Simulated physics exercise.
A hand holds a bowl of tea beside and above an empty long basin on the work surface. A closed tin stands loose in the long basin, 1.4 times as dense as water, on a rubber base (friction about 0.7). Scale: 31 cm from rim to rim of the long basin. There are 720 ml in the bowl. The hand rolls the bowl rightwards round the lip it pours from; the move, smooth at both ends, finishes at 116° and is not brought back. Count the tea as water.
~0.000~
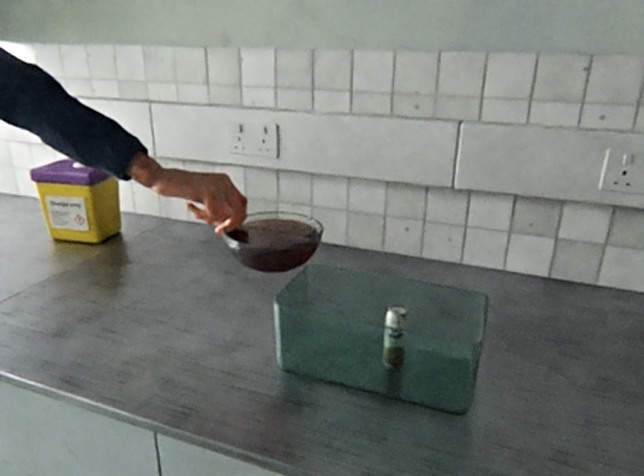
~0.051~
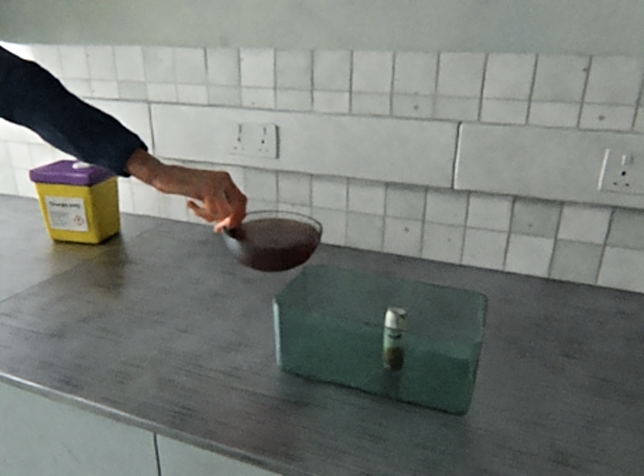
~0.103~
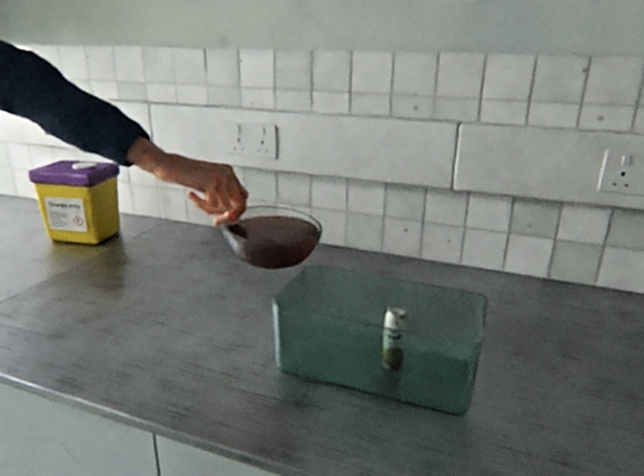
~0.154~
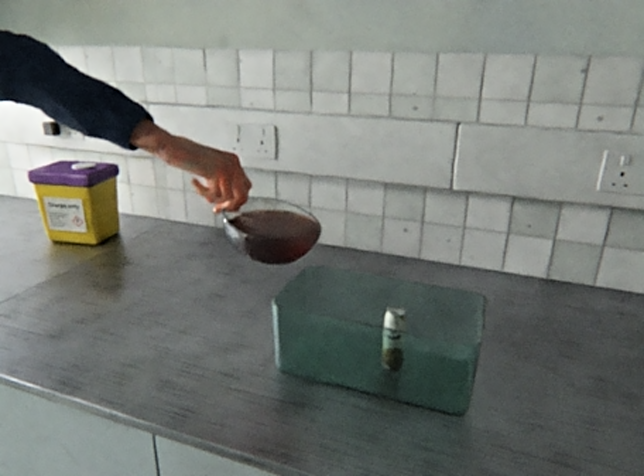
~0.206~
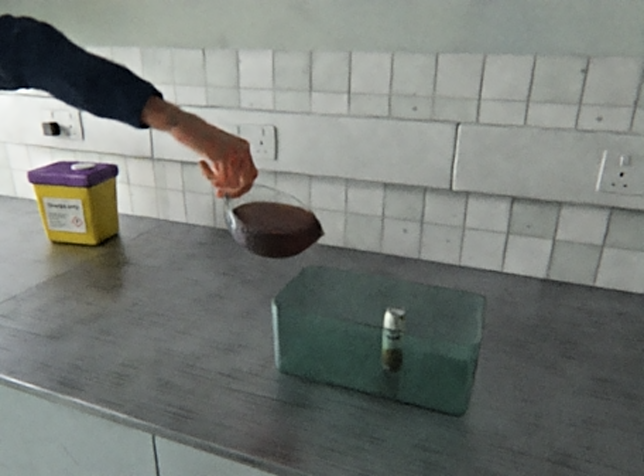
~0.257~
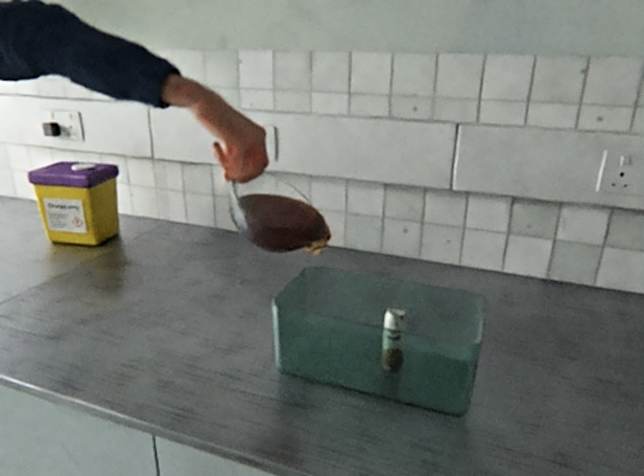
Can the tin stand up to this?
It goes over.
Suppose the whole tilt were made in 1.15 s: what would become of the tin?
The tin remains upright.
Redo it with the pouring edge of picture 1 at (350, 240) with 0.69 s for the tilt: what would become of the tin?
Then it stays up.
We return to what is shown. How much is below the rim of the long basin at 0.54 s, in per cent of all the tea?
Some 38 per cent.
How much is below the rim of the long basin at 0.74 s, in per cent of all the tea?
About 98 per cent.
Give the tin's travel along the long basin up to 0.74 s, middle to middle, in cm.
About 4 cm.
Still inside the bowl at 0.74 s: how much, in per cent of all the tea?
Near 0 in a hundred.
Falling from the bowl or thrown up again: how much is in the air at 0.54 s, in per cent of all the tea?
About 54 per cent.
Then, 0.54 s in, the tilt is 102° and 6 per cent is still to pour; the tin stands where it began.
Then, 0.74 s in, the tilt is 116° and 0 per cent is still to pour; the tin leans 37°.
Then, 0.96 s in, the tilt is 116° and 0 per cent is still to pour; the tin lies on its side.
Then, 1.19 s in, the tilt is 116° and 0 per cent is still to pour; the tin lies on its side.
Finally, the tin lies on its side.
